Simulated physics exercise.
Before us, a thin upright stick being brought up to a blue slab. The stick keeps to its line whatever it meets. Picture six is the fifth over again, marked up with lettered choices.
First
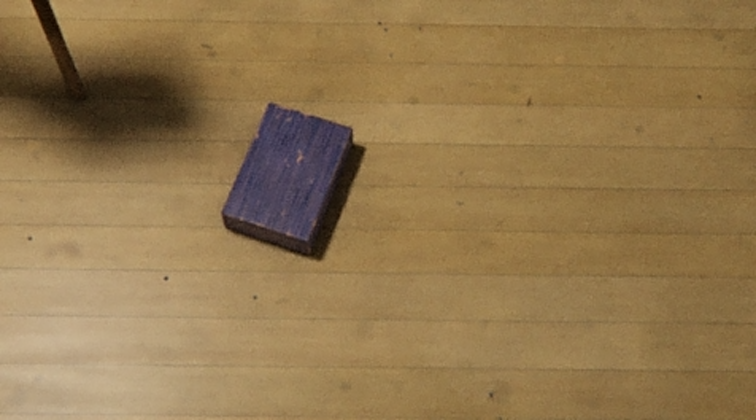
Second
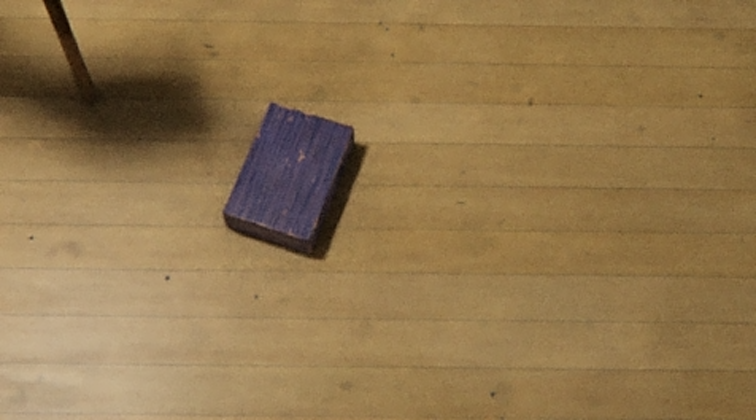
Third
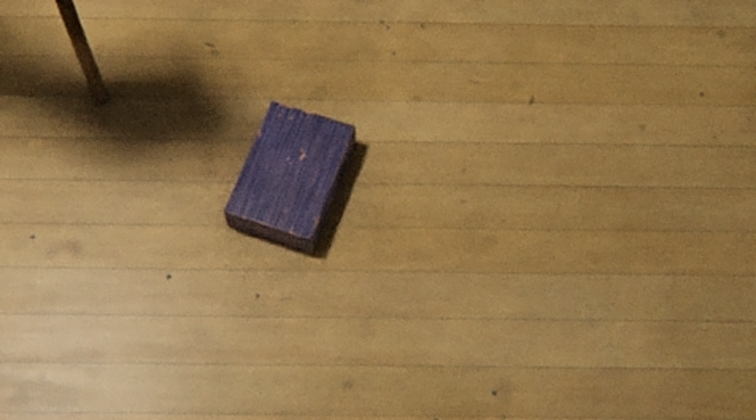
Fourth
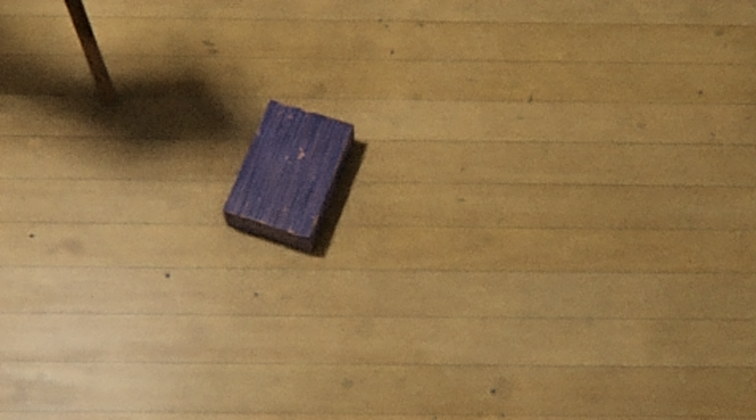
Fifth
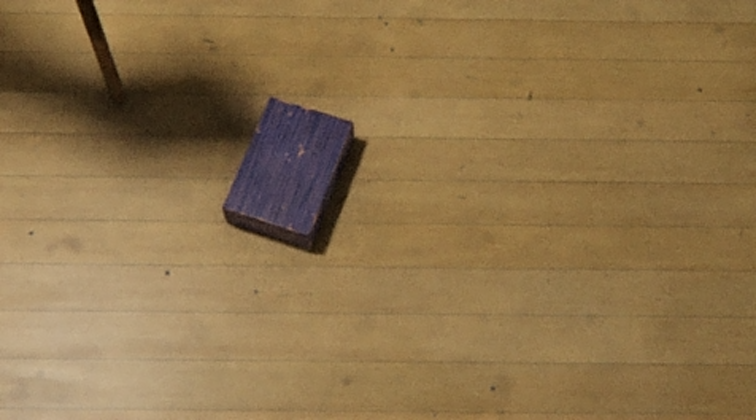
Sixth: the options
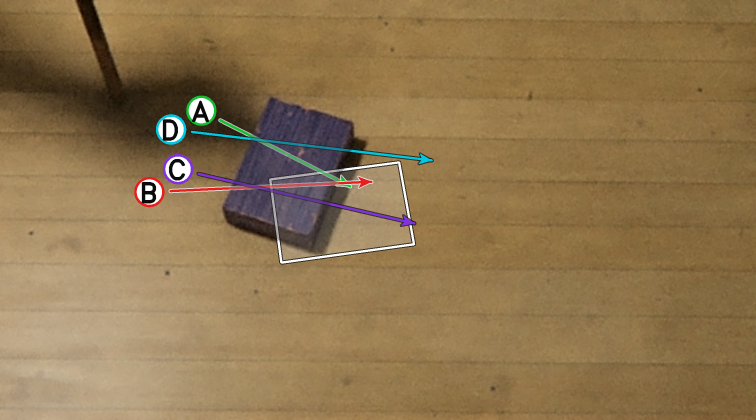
Blue slab lying still on a wooden floor while a thin upright stick and its shadow move slightly right at upper left.
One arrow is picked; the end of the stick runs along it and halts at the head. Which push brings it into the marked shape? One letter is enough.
With D it matches the outline.
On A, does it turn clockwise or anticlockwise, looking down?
On that stroke, clockwise.
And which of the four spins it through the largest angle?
That is C.
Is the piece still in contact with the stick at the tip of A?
At the end, yes.
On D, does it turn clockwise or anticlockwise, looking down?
Clockwise.
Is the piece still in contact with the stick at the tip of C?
Yes.
On the copy, A from (220, 120) to (350, 186); B from (170, 191) to (372, 182); C from (199, 174) to (415, 223); D from (192, 132) to (432, 160).
On D. First, foot of the stick (278, 143), piece (305, 173).
Then, foot of the stick (363, 153), piece (338, 195).
Finally, foot of the stick (432, 161), piece (341, 199); it fills the outline.
By contrast, A leaves the piece out of the outline, at (344, 227); B leaves the piece out of the outline, at (411, 130); C leaves the piece out of the outline, at (404, 150).
